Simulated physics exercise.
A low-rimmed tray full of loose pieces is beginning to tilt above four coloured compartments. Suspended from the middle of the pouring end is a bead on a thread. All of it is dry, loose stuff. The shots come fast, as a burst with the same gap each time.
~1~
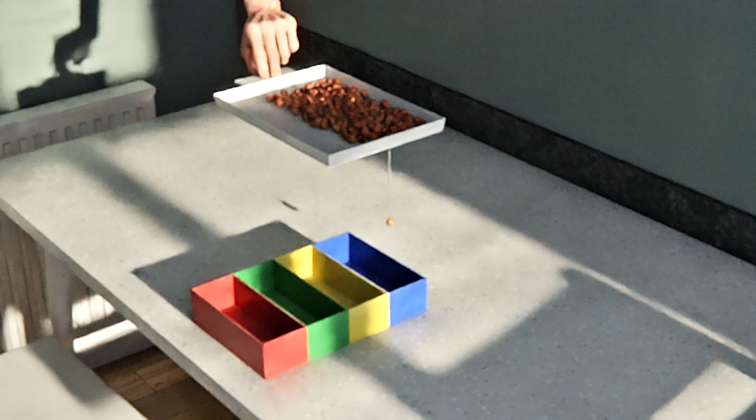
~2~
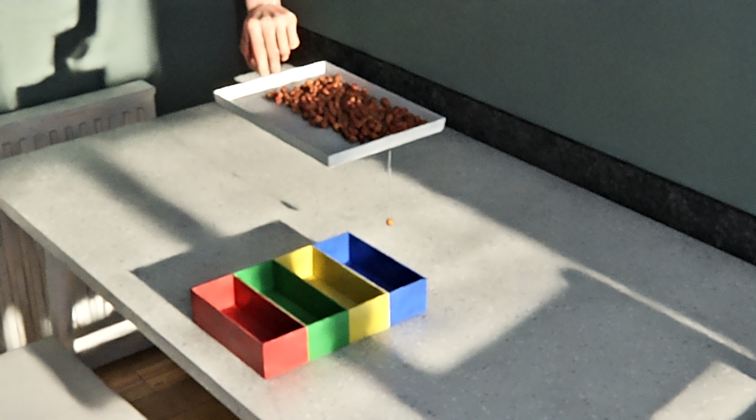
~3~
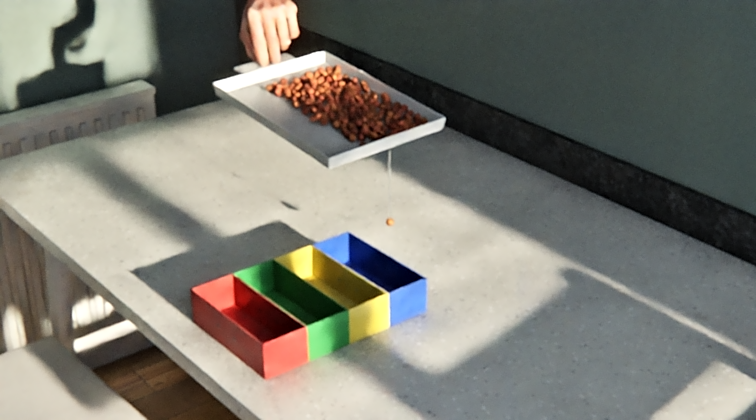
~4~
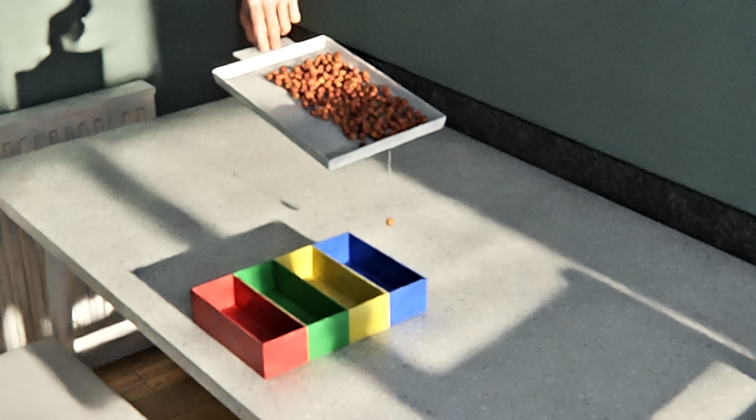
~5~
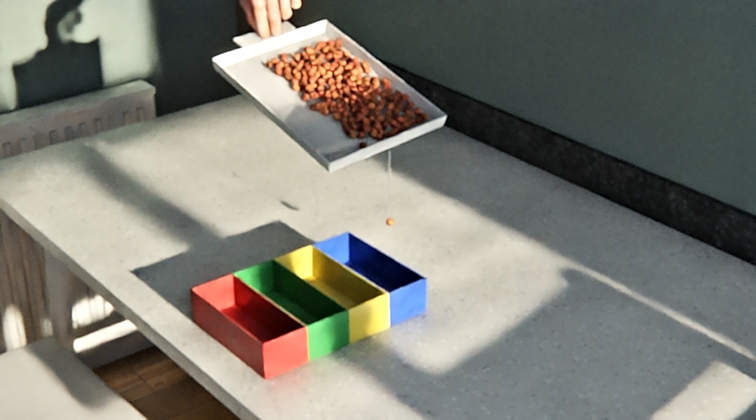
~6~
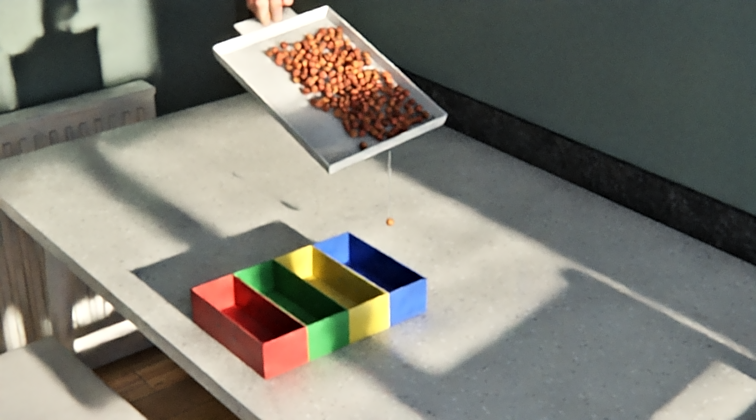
A white tray of reddish-brown pellets, held by a hand at its far end, hangs nearly level at first above a pale speckled tabletop, seen from a fixed, raised viewpoint in slanting sunlight. Below it sit red, green, yellow and blue open compartments, left to right, while a small orange bead hangs on a thread from the near edge. The hand raises the far end steadily, tilting the tray toward its lower front corner, while the pellets stay heaped and the bead hangs still.
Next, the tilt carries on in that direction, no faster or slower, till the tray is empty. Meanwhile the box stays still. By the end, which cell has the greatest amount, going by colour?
By colour, blue has the most.
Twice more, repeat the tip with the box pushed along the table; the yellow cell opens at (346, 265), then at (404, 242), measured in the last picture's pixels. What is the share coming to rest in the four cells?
80 %, 90 %.
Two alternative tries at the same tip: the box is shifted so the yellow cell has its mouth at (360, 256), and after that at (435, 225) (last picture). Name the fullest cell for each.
Try 1 - the yellow one. Try 2 - the red one.
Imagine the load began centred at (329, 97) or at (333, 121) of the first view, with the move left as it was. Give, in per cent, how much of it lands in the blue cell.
First 50 %, then 50 %.
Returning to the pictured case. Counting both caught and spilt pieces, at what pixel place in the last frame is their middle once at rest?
The centre settles at about (394, 295).
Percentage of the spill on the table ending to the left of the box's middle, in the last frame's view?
Estimate: Roughly 0 %.
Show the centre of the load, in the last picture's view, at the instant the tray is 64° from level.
Near (363, 114).
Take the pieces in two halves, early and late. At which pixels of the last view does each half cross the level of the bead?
I'd say around (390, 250) at first, then around (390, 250).
Just after the last frame, tray tipped steeply; almost all on the tray; just a few falling or outside the box.
A moment on, tray tipped past a quarter turn; almost all on the tray; just a few in the yellow cell; just a few in the blue cell; just a few falling or outside the box.
Further on, tray tipped past a quarter turn; roughly a third in the blue cell; roughly a quarter in the yellow cell; roughly a third falling or outside the box.
When it is over, tray tipped past a quarter turn; roughly a third in the blue cell; roughly a quarter in the yellow cell; not one in the red cell; not one in the green cell; roughly a third outside the box.
